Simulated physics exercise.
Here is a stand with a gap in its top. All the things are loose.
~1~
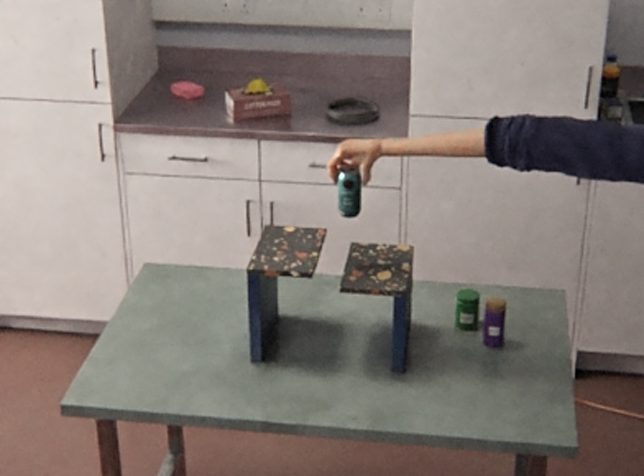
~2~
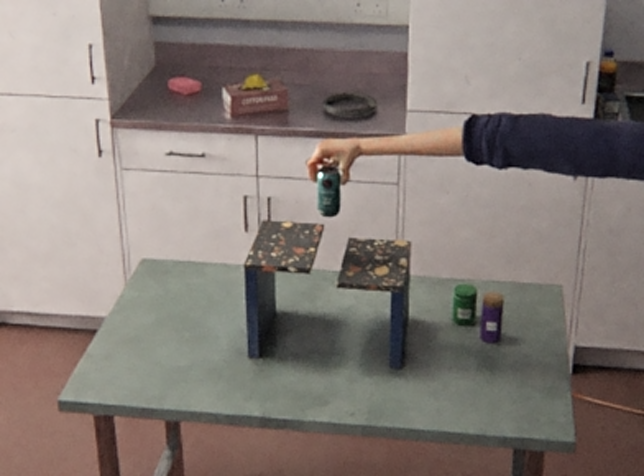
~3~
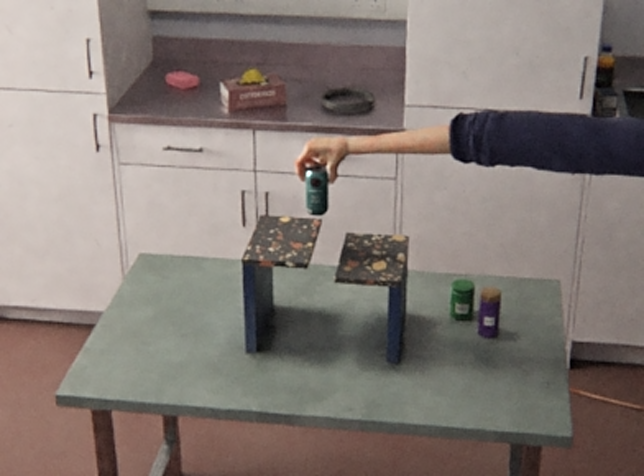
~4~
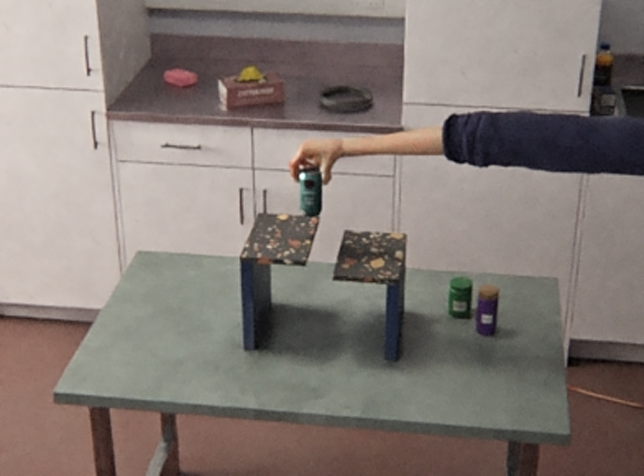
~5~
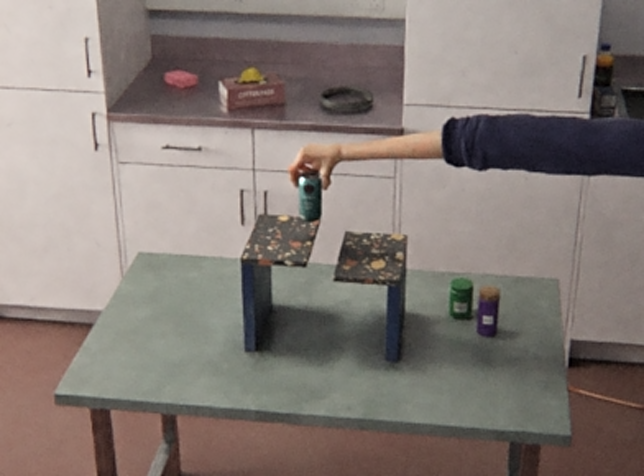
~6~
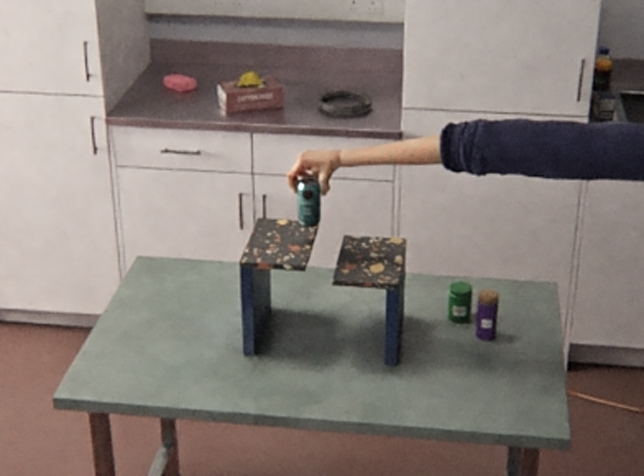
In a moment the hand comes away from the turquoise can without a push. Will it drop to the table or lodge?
As it turns out, it stays on top.
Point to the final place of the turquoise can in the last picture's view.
Around (310, 221).
Then, 0.20 s later than the last frame, turquoise can moved about its own width near (310, 221).
Then, 0.40 s later than the last frame, turquoise can resting near (310, 221).
When it is over, moved from the start, turquoise can; the other 2 as before. End places, in pixels of the last picture, turquoise can near (310, 221). The can is caught.
